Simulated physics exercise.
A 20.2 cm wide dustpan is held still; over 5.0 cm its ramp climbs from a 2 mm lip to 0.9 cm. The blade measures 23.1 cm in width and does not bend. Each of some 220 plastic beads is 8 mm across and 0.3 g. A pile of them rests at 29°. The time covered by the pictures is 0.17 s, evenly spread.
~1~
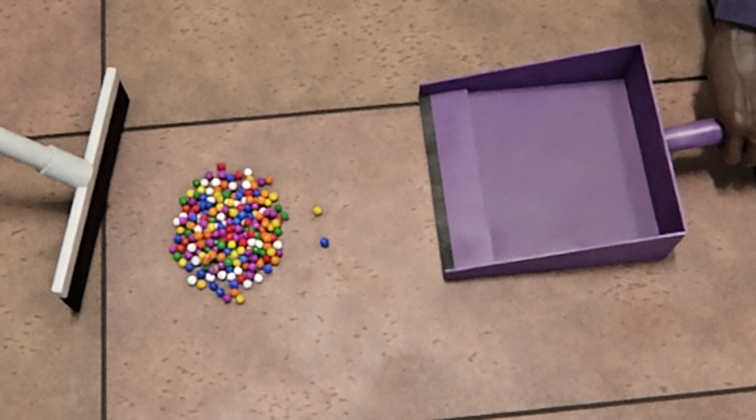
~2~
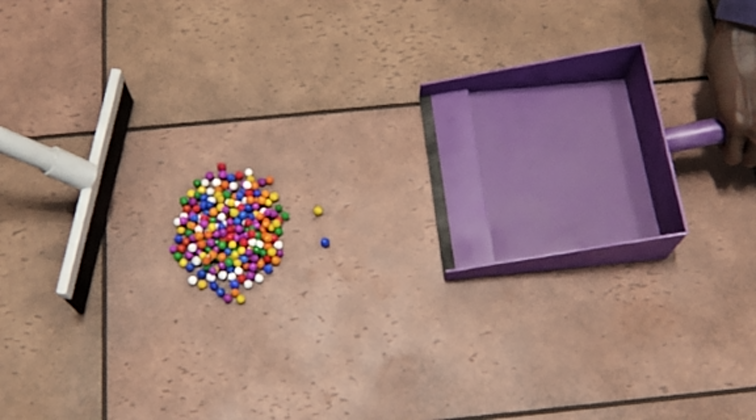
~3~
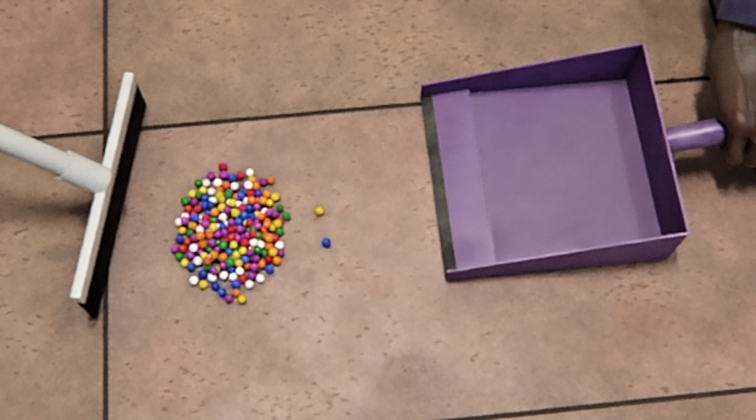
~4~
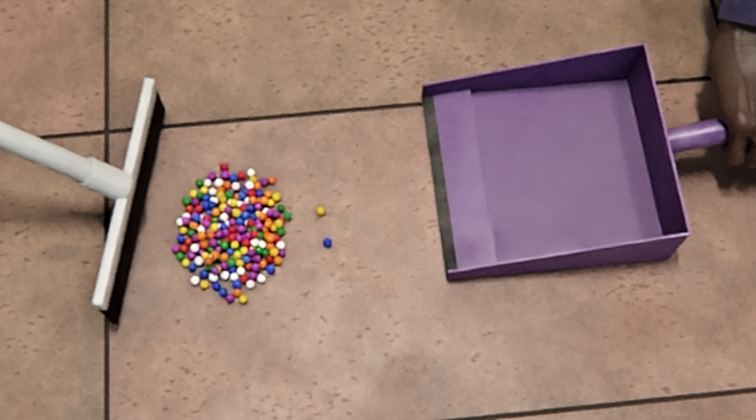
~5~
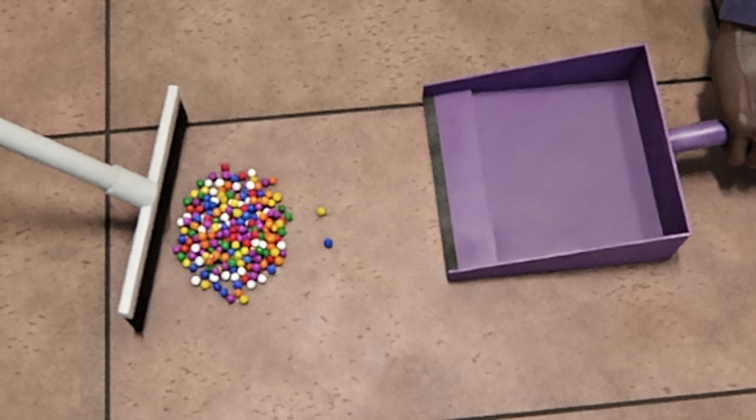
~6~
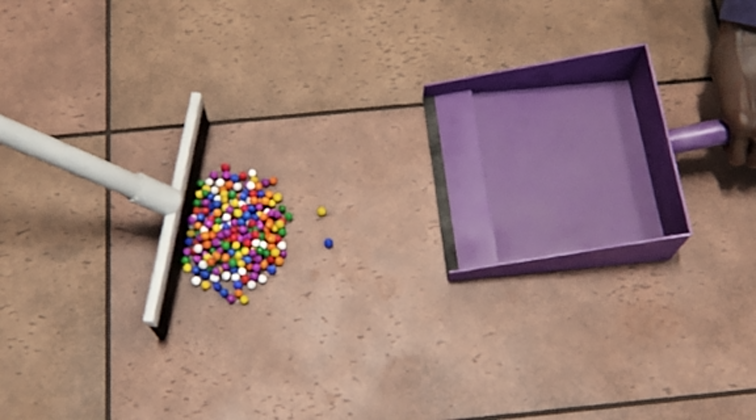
The clip opens on a round pile of multicoloured beads on a tiled floor, between a white-handled blade at left and a purple dustpan held still by a hand at right. The blade slides rightward across the tiles, closing the gap, then meets the pile's left edge and nudges some beads.
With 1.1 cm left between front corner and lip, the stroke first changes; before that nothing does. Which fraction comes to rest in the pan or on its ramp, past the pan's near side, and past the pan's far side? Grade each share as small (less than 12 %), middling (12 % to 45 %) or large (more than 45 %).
In the pan or on its ramp - middling, past the pan's near side - large, past the pan's far side - small.
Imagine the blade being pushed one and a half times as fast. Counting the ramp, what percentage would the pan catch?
Share: Close to 30 %.
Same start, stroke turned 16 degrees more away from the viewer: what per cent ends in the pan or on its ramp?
Under that change, roughly 25 in a hundred.
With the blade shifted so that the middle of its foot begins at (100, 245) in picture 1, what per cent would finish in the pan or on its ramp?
I'd put it at around 15 per cent.
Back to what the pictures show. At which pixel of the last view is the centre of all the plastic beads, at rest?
Centre at rest, approx.: (464, 280) px.
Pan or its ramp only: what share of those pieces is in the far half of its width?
Around 10 percent.
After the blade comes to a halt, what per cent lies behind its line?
Roughly 5 per cent.
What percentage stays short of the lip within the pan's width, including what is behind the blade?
Around 25 in a hundred.
Then, 0.18 s after the last picture, middle of the blade 14 cm from the lip; 0 % over the lip, far side 0 %, near side 20 %.
Then, 0.29 s after the last picture, middle of the blade 7 cm from the lip; 0 % over the lip, far side 0 %, near side 40 %.
Then, 0.54 s after the last picture, middle of the blade 4 cm from the lip; 25 % over the lip, far side 0 %, near side 50 %.
In the end, pan 20 %, near side 50 %, far side 0 %, in front of the lip or behind the blade 25 %.
